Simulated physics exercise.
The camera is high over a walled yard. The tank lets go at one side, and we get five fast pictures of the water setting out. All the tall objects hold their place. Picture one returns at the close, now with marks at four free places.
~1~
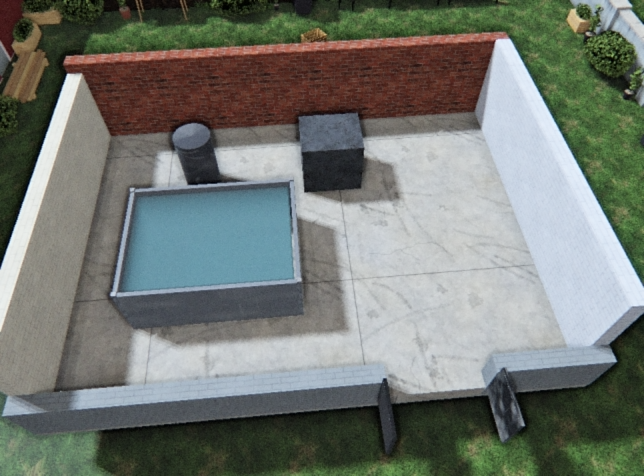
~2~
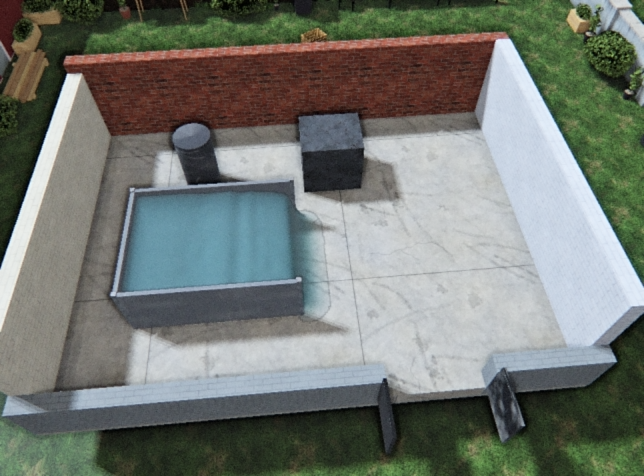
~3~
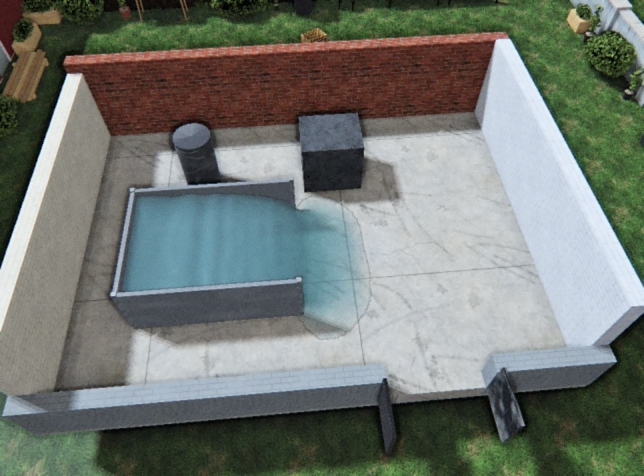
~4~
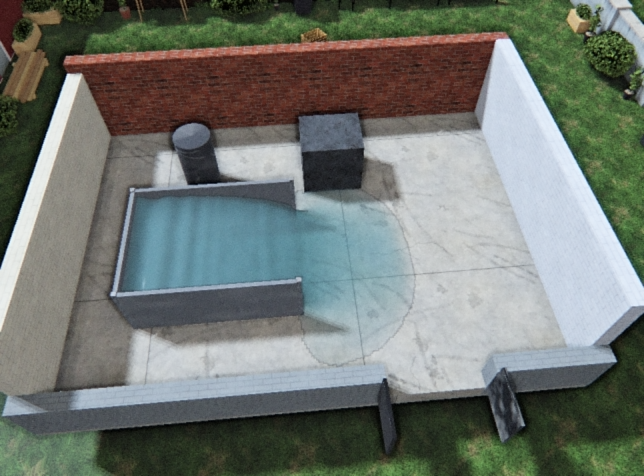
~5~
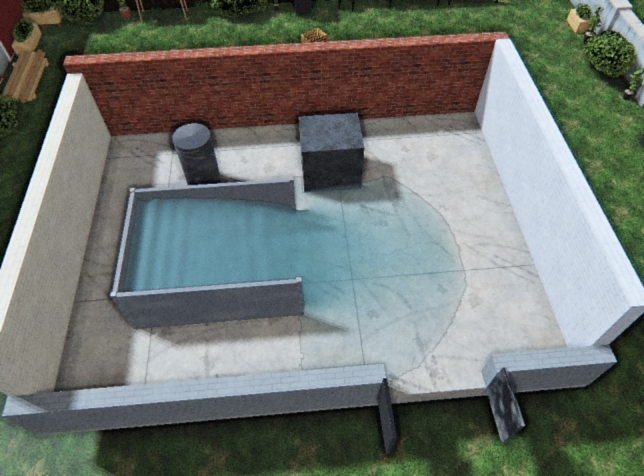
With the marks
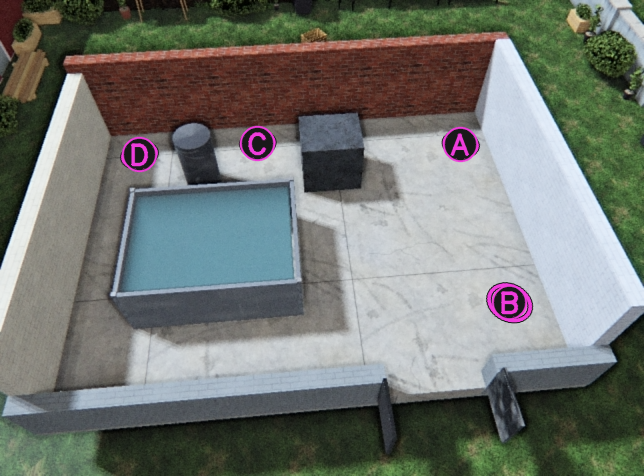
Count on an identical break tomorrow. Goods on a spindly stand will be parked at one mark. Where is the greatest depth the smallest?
Go for C.
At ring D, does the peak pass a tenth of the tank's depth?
Yes, it does.
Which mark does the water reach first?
Here it is ring B.
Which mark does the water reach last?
It is D.
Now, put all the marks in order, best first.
C, D, A, B.
On the marked copy, A at (460, 144); B at (509, 302); C at (257, 143); D at (139, 154).
With A, the water peaks at about 36 % of the depth that stood in the tank.
With B, the water peaks at about 57 % of the depth that stood in the tank.
With C, the water peaks at about 10 % of the depth that stood in the tank.
With D, the water peaks at about 20 % of the depth that stood in the tank.
